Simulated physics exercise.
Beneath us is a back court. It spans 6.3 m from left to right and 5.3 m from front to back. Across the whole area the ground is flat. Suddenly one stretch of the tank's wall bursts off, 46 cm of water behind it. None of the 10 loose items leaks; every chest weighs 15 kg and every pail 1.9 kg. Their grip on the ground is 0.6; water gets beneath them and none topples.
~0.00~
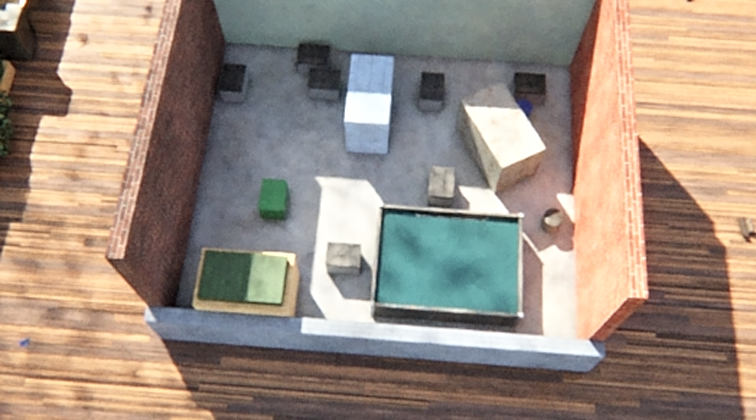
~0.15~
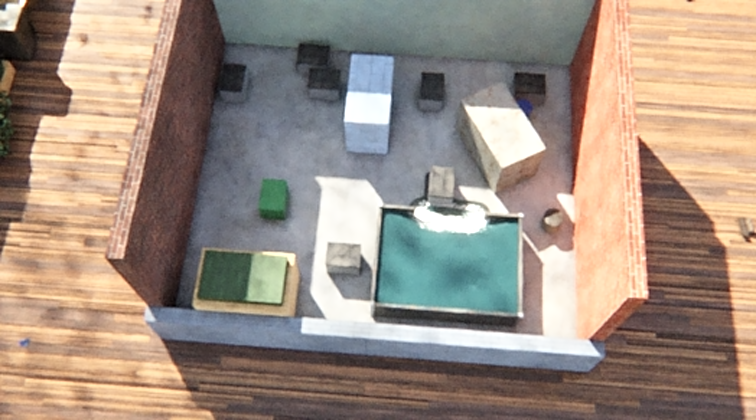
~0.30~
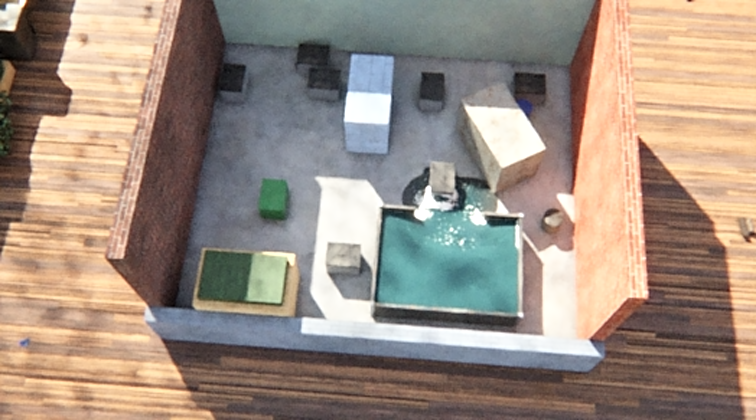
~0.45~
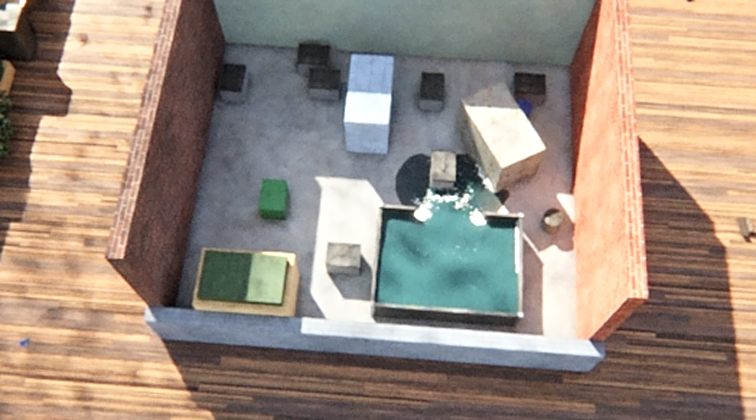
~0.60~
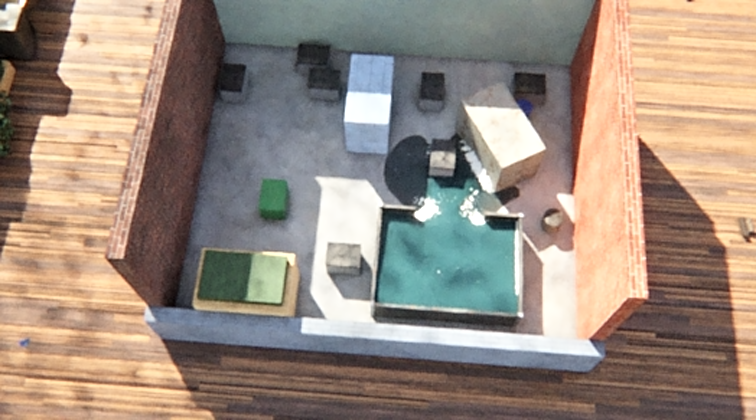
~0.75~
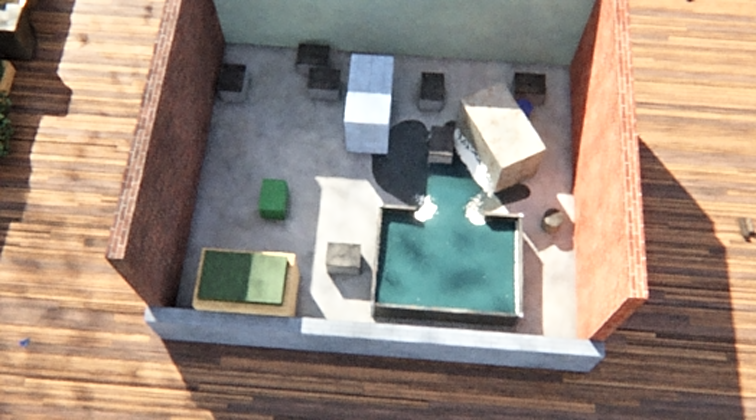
In a walled court, water bursts from a tank's back side and pushes a gray block slightly.
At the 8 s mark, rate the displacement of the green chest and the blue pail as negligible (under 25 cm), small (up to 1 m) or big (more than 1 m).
Green chest - negligible, blue pail - big.
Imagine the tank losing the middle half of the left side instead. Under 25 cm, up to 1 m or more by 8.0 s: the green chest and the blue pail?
Well, the green chest goes a long way and the blue pail basically stays there.
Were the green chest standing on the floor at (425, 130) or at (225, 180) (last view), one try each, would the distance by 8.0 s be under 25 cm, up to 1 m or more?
I'd expect that it gets borne away first and remains where it was second.
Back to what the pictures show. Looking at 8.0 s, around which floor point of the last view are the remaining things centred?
Mean position approx. (378, 205).
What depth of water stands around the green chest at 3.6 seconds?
Near 1 cm deep.
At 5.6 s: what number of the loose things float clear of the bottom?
The number is 5.
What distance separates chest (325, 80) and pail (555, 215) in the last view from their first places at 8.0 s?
In turn: 10 cm, 200 cm.
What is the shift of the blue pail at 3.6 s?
5 cm or so by then.
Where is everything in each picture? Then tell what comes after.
In the first frame, the green chest at (273, 194), on the bottom; the blue pail at (523, 107), on the bottom; 3.6 m2 under water; 0 of 10 have shifted.
In the second frame, the green chest at (273, 194), on the bottom; the blue pail at (523, 107) rests on the ground; 4.0 m2 under water; 0 of 10 have shifted.
In the third frame, the green chest at (273, 194), on the bottom; the blue pail at (523, 107), on the bottom; 4.7 m2 under water; 1 of 10 have shifted.
In the fourth frame, the green chest at (273, 194), on the bottom; the blue pail at (523, 107) rests on the ground; 5.2 m2 under water; 1 of 10 have shifted.
In the fifth frame, the green chest at (273, 194), on the bottom; the blue pail at (523, 107) rests on the ground; water covers 5.8 m2; 1 of 10 have shifted.
In the sixth frame, the green chest at (273, 194) rests on the ground; the blue pail at (523, 107), on the bottom; water covers 6.4 m2; 1 of 10 have shifted.
After 1.6 s the green chest is near (273, 194), 0.0 m from its start, aground; the blue pail is near (523, 107), 0.0 m from its start, aground; 1 afloat.
After 3.6 s the green chest is near (273, 194), 0.0 m from its start, aground; the blue pail is near (526, 109), 0.1 m from its start, aground; 2 afloat.
After 5.6 s the green chest is near (273, 194), 0.0 m from its start, aground; the blue pail is near (541, 152), 1.0 m from its start, afloat; 5 afloat.
After 8.0 s the green chest is near (273, 194), 0.0 m from its start, aground; the blue pail is near (533, 275), 3.1 m from its start, afloat; 3 afloat.
